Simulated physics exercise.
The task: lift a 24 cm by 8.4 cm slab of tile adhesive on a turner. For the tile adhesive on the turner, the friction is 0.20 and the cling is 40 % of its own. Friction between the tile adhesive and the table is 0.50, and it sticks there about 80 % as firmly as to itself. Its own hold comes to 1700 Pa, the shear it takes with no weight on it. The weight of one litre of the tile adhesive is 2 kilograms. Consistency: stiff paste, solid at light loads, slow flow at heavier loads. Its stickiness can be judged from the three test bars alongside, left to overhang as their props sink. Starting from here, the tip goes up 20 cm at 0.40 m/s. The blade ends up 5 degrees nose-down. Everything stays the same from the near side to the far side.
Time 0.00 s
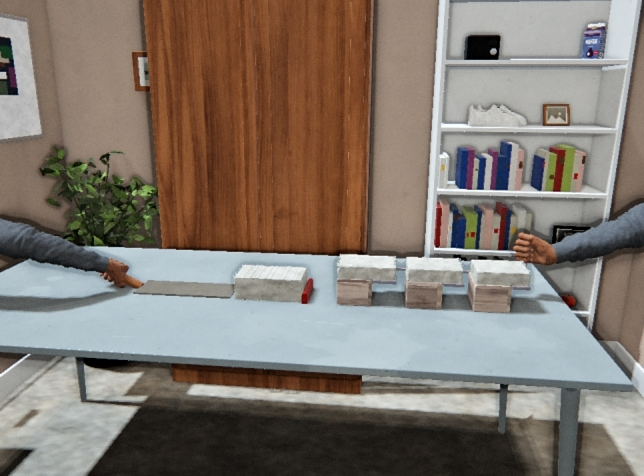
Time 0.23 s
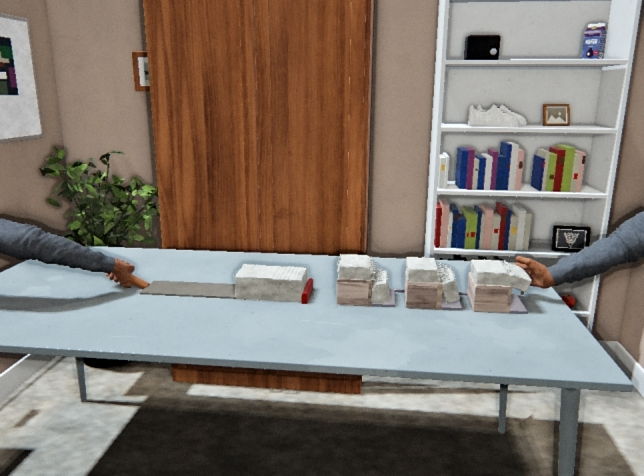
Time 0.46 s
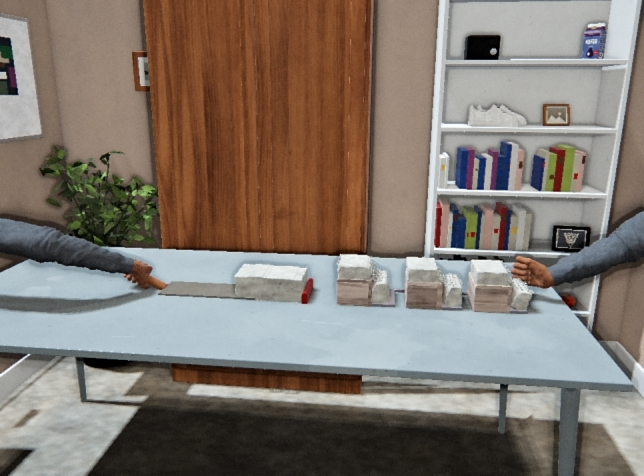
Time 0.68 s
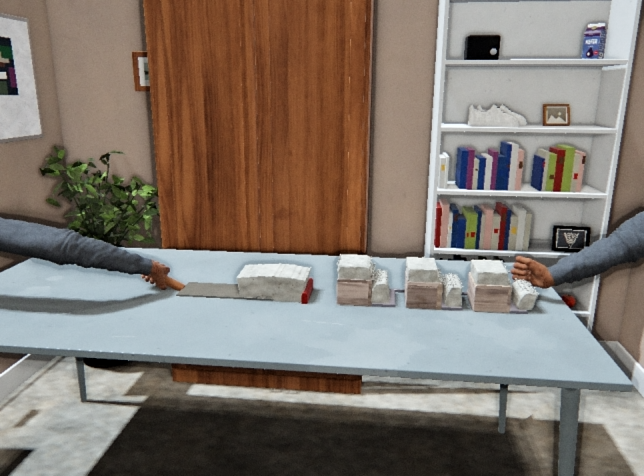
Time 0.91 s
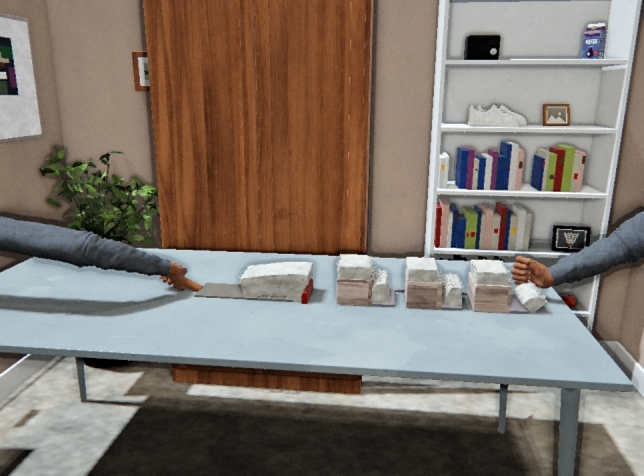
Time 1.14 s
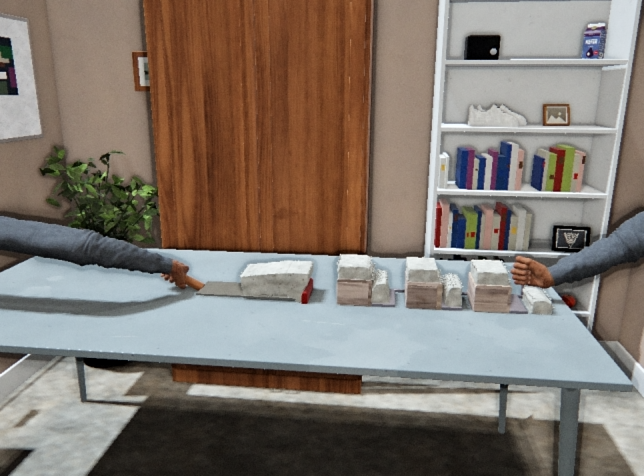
A hand at the left slides a flat grey blade rightward beneath a whitish slab on a pale blue table, seen from the front in a room with a wooden panel, a plant and white bookshelves. To the right, the overhanging ends of three pale blocks on pinkish bases break and drop early on, beside another hand. The blade pushes further under the slab, then rests, while the camera stays still.
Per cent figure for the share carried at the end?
Close to 100 percent.
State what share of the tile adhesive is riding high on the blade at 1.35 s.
60 per cent.
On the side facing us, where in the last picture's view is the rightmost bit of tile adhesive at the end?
Position: Approx. (312, 225).
By 1.35 s, the tip is 8.9 cm up.
By 1.60 s, the tip is 19 cm up.
By 1.85 s, the tip is 20 cm up and 100 % is riding high on the blade.
By 2.10 s, the tip is 20 cm up and 100 % is riding high on the blade.
By 2.20 s, at the end, the tip is 20 cm up and 100 % is riding high on the blade.
